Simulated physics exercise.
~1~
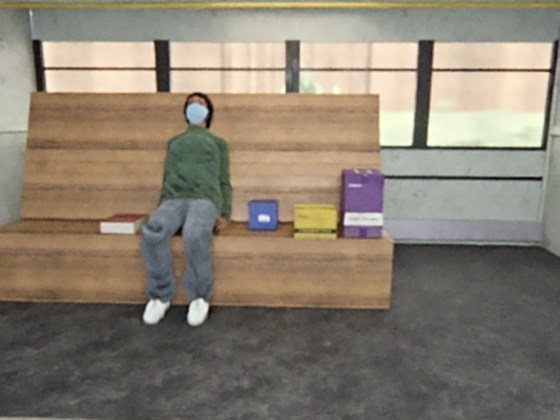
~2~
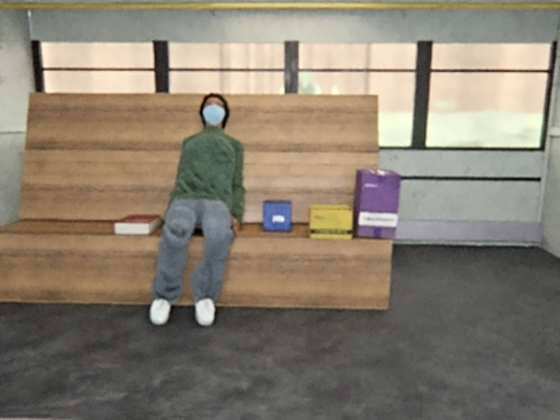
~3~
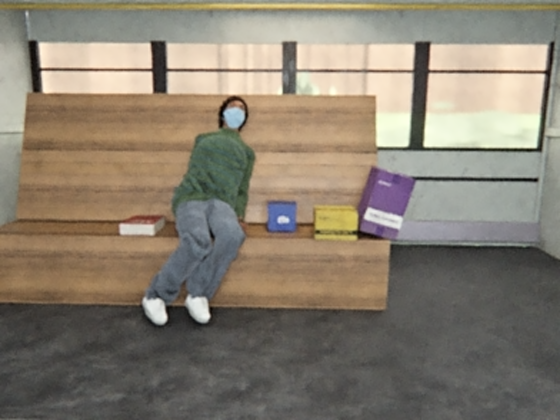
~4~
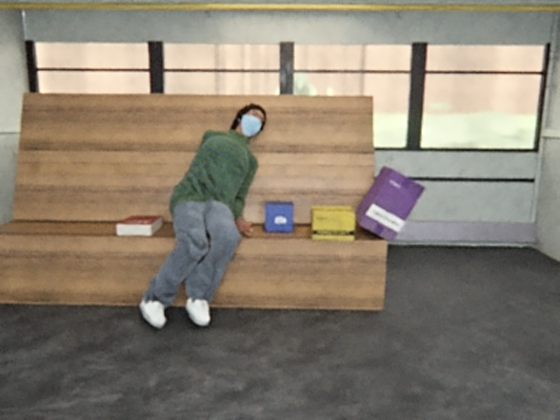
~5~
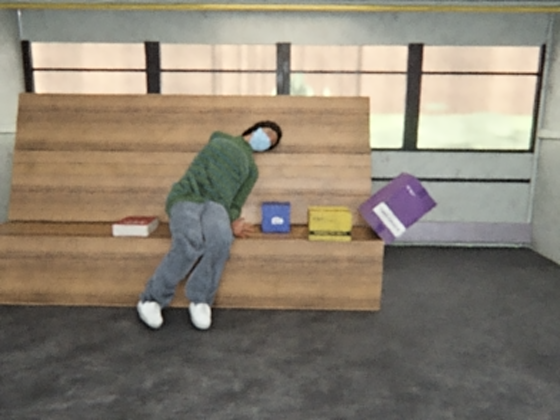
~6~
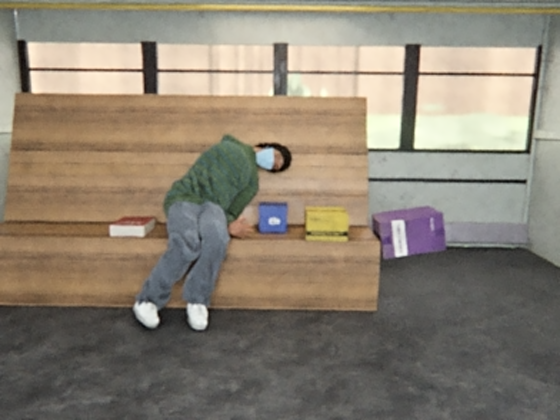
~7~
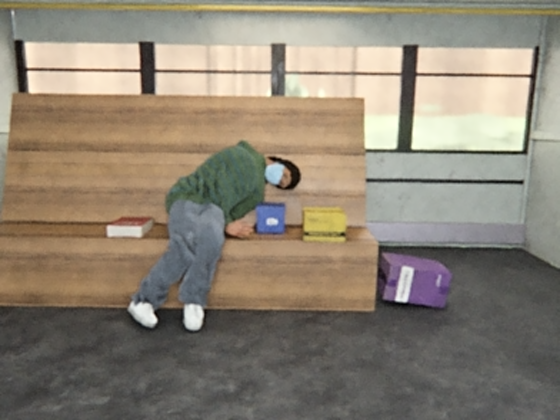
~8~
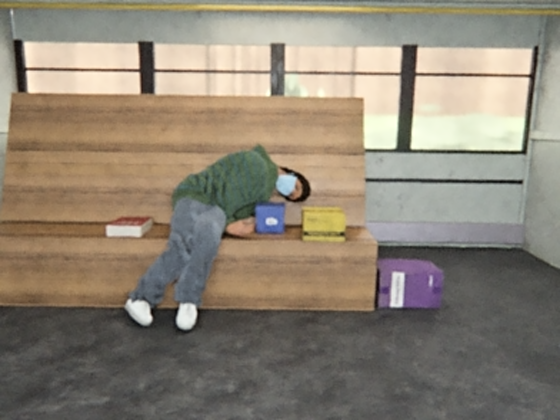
On a wooden transit bench, a masked sleeper slumps right as the purple pack tips off the end onto the floor.
